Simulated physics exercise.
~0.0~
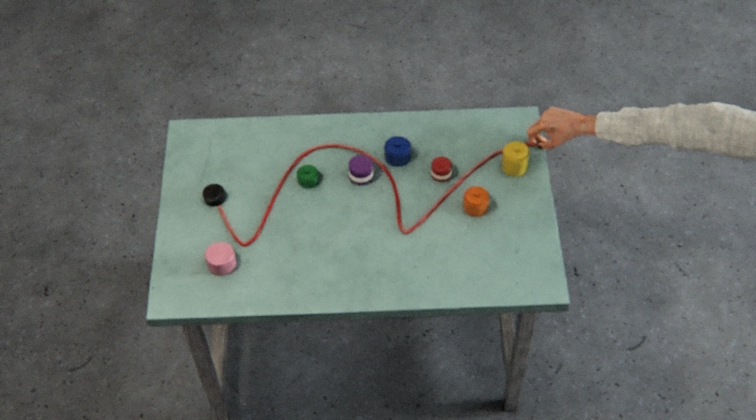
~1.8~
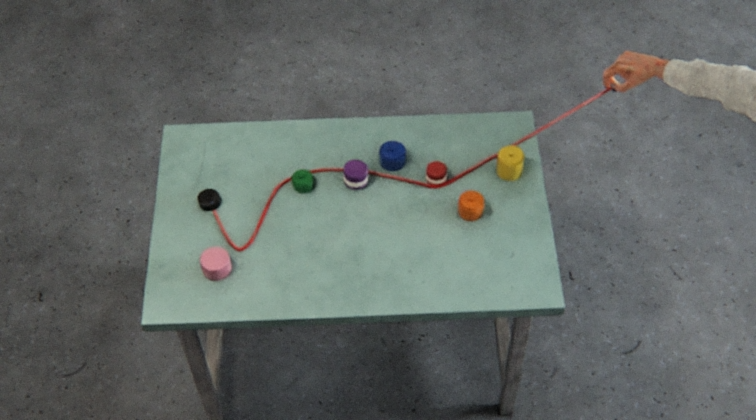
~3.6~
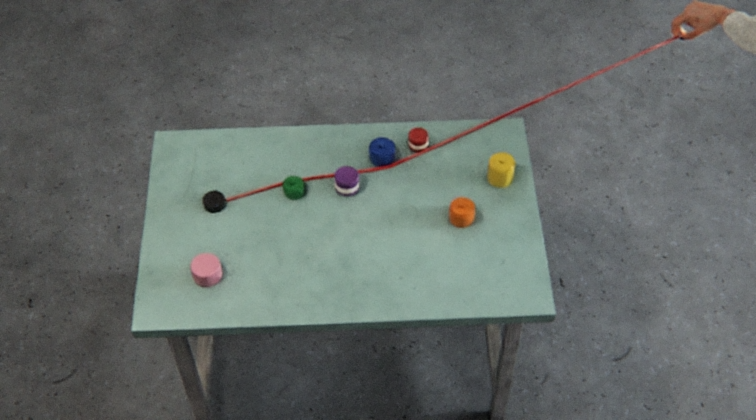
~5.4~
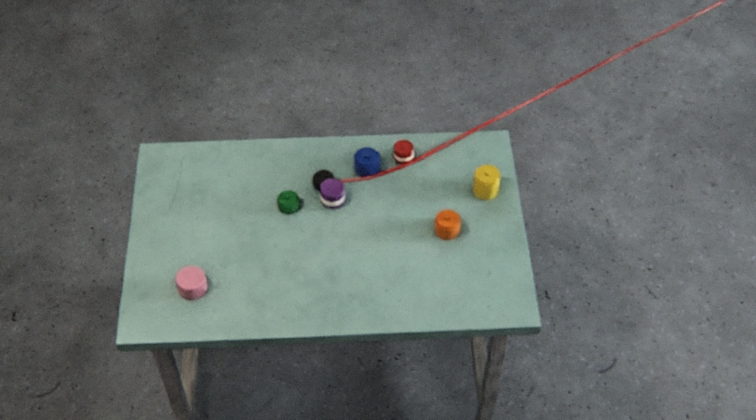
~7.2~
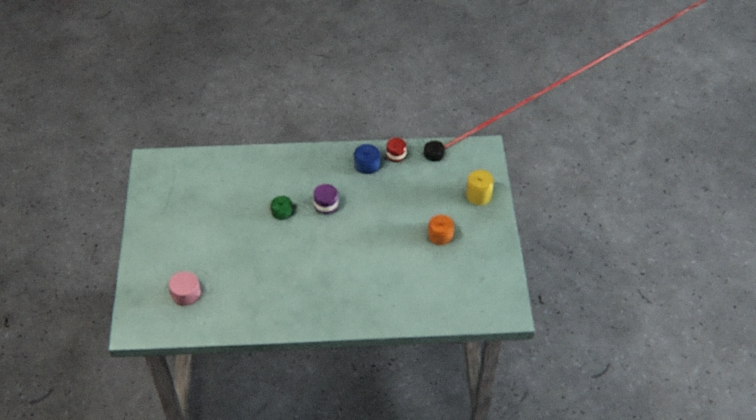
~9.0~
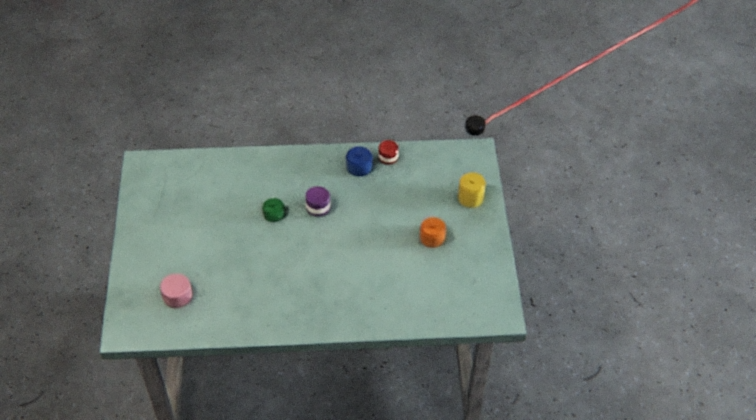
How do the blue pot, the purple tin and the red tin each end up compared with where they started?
The blue pot shifts a moderate amount toward the far edge, and the purple tin hardly moves. The red tin travels far from its starting spot and ends up near the far edge, beside the blue pot.
